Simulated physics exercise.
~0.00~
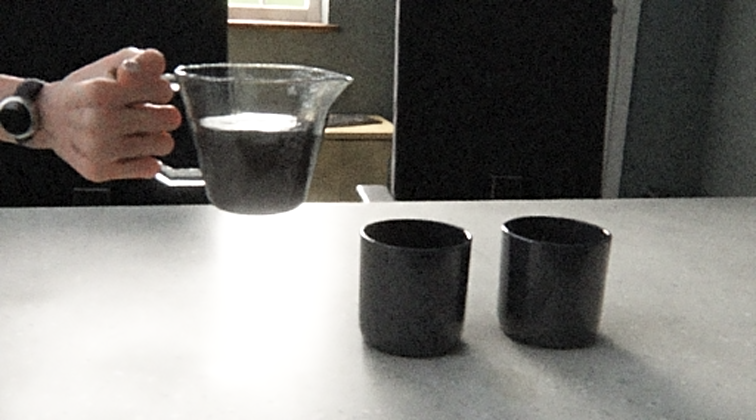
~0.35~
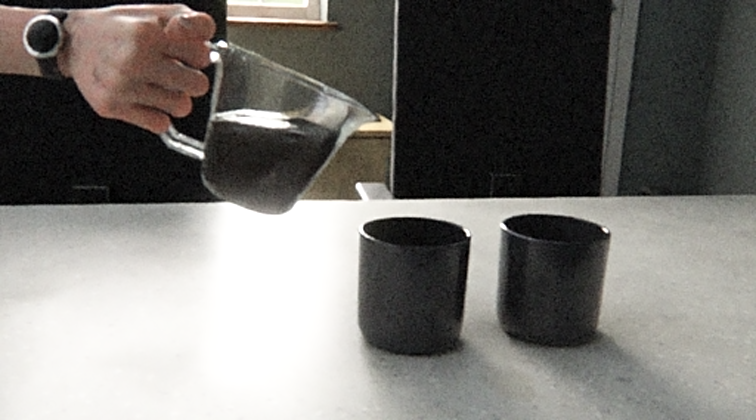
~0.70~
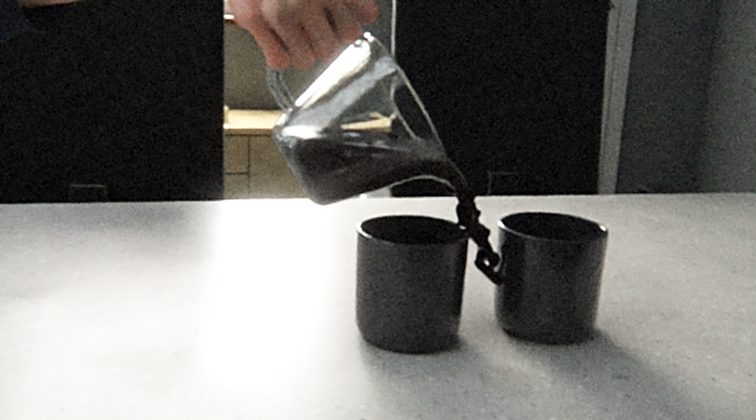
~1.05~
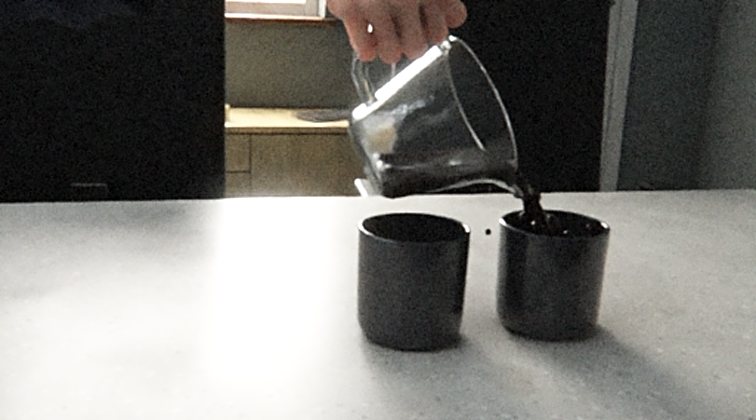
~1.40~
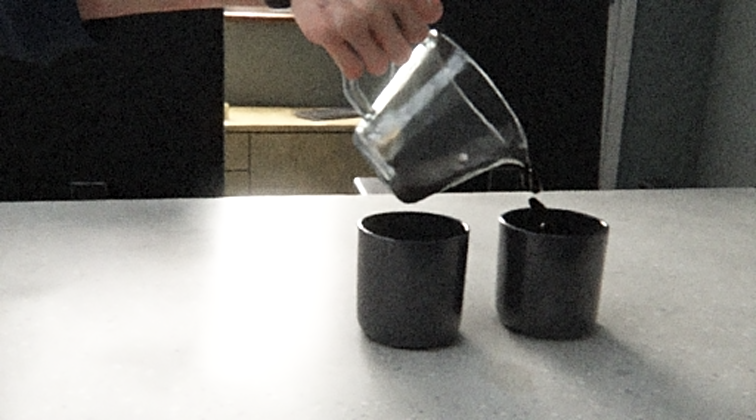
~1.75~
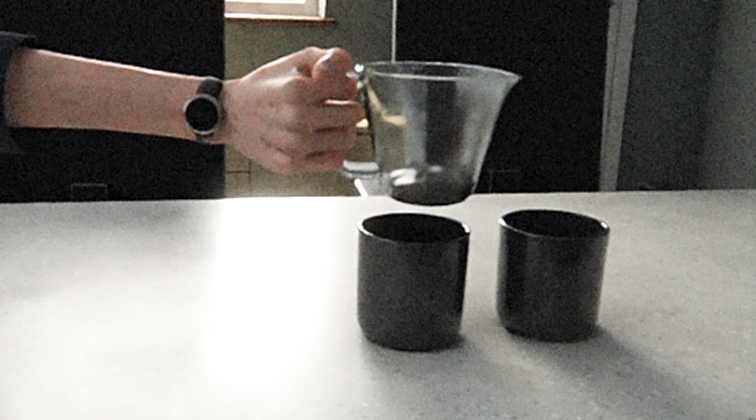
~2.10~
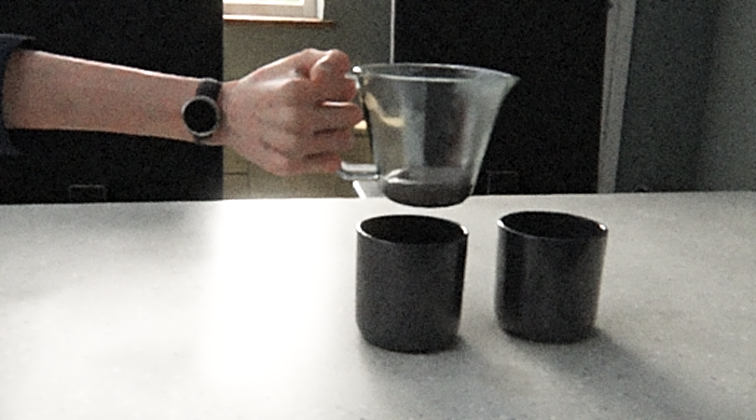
Hand tilting a glass jug and pouring dark coffee into the right of two black mugs, then levelling it nearly empty.
